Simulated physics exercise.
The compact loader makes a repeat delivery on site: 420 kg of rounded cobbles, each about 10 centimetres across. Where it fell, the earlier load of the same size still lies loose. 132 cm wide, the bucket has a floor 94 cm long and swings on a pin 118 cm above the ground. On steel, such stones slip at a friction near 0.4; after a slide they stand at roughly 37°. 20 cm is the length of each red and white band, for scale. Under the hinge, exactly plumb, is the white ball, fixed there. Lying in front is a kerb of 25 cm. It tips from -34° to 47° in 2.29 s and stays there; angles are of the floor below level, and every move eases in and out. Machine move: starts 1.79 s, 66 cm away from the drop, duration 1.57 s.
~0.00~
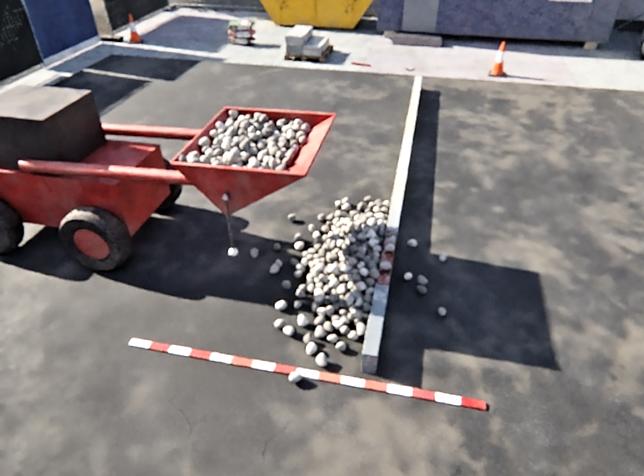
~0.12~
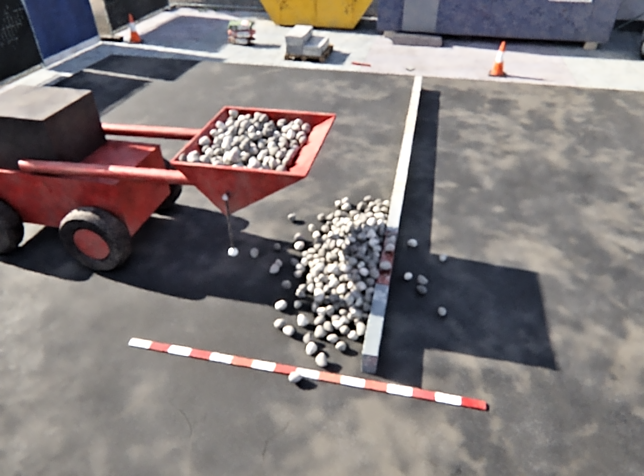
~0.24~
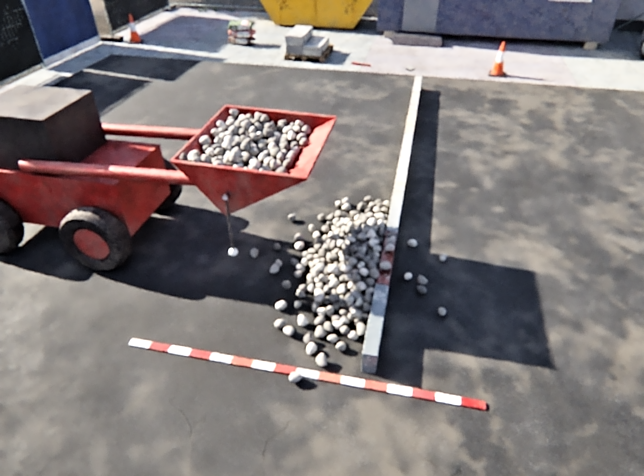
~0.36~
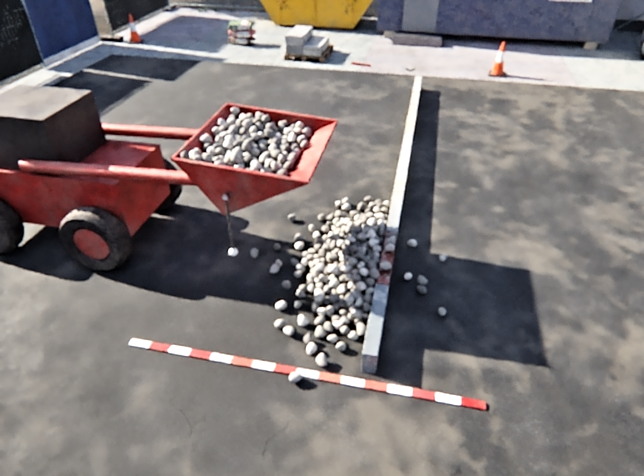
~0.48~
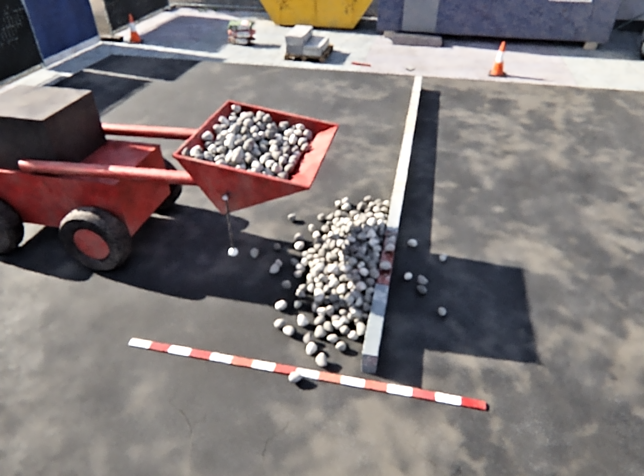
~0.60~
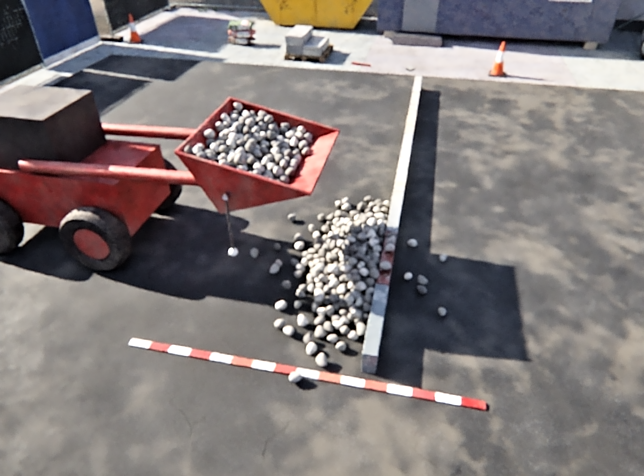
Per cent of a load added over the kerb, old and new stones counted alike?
Some 0 %.
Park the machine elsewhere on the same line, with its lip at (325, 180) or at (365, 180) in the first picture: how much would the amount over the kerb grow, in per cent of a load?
About 0 per cent from the first spot and 15 per cent from the second.
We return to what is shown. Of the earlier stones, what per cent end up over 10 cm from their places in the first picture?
Close to 5 per cent.
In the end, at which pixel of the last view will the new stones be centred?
Around (310, 249).
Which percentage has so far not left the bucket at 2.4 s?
Around 0 per cent of the load is still inside.
After 1.7 s the floor is at 34°; in per cent of one load, 89 in the bucket, 109 on this side of the kerb, 2 over the kerb; the foremost stones are at (416, 266).
After 2.4 s the floor is at 47°; in per cent of one load, 0 in the bucket, 198 on this side of the kerb, 2 over the kerb; the foremost stones are at (416, 266).
After 3.8 s the floor is at 47°; in per cent of one load, 0 in the bucket, 198 on this side of the kerb, 2 over the kerb; the foremost stones are at (416, 266).
After 6.6 s the floor is at 47°; in per cent of one load, 0 in the bucket, 198 on this side of the kerb, 2 over the kerb; the foremost stones are at (416, 266). Net gain over the kerb, 0.
